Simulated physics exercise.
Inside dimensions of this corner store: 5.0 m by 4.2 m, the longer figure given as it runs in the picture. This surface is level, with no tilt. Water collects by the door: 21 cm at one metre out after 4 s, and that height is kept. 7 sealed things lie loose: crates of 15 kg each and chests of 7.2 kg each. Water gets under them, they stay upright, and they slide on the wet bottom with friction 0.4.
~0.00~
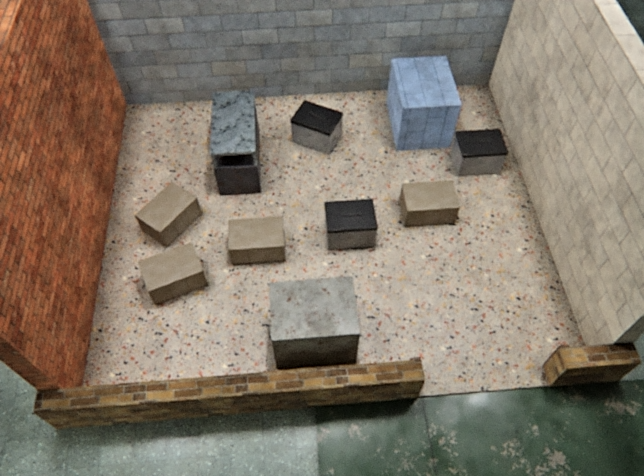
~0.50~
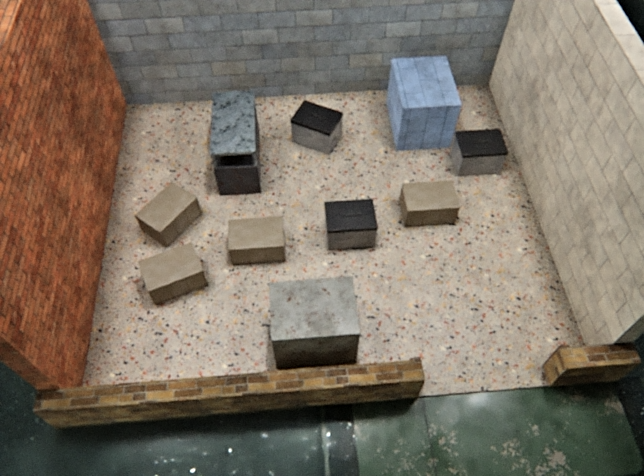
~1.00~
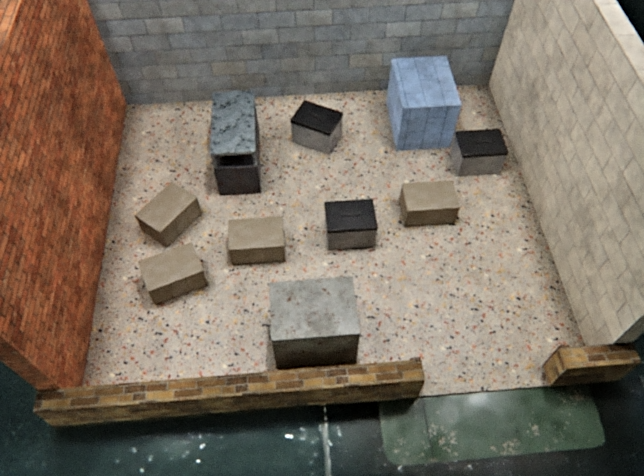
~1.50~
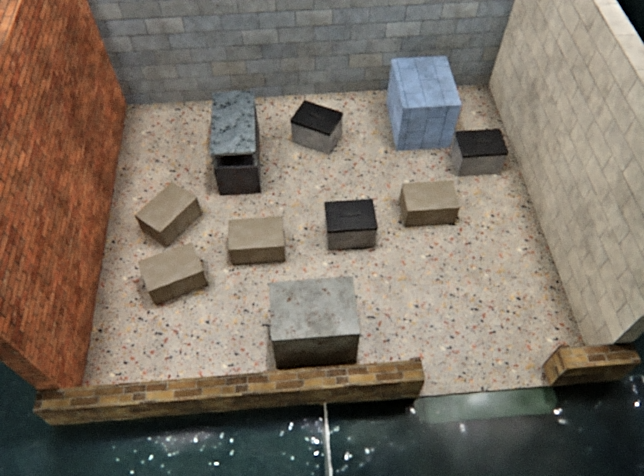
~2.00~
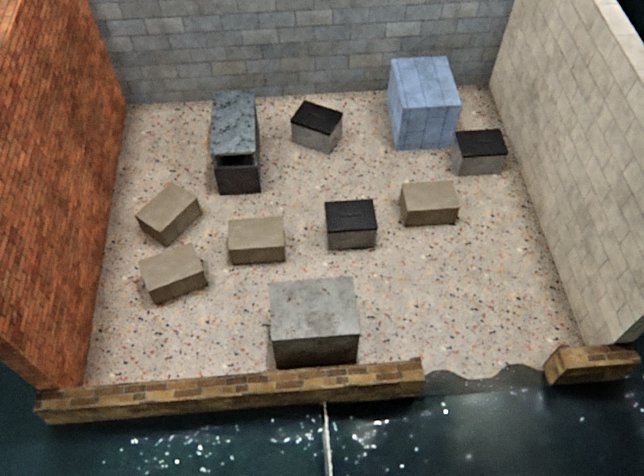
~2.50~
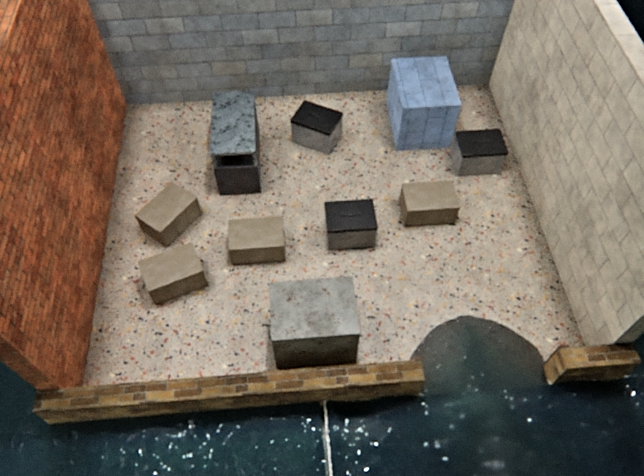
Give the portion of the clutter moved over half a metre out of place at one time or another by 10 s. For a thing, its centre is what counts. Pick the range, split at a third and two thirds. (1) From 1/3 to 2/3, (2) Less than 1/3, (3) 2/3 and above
From 1/3 to 2/3 (1).
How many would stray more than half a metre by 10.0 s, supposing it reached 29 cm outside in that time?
It would come to 5 of them.
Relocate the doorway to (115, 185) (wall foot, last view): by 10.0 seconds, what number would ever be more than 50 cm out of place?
The answer then is 5.
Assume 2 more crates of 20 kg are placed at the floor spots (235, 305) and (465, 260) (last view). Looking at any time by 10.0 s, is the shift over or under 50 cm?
Note: Item 1 below threshold; item 2 above threshold.
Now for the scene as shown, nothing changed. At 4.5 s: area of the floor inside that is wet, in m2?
Wet: Near 6.0 m2.
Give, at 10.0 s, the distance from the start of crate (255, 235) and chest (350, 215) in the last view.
They sit 10 cm and 200 cm away, in the order given.
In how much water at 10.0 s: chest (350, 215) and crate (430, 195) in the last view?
Around 9 cm and 12 cm.
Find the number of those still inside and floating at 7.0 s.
By my count, 3.
After 3.5 s 0 of 7 are over 50 cm from their spots; 0 afloat.
After 4.5 s 0 of 7 are over 50 cm from their spots; 0 afloat.
After 7.0 s 4 of 7 are over 50 cm from their spots; 3 afloat.
After 10.0 s 4 of 7 are over 50 cm from their spots, and 4 have been at some point; 4 afloat.
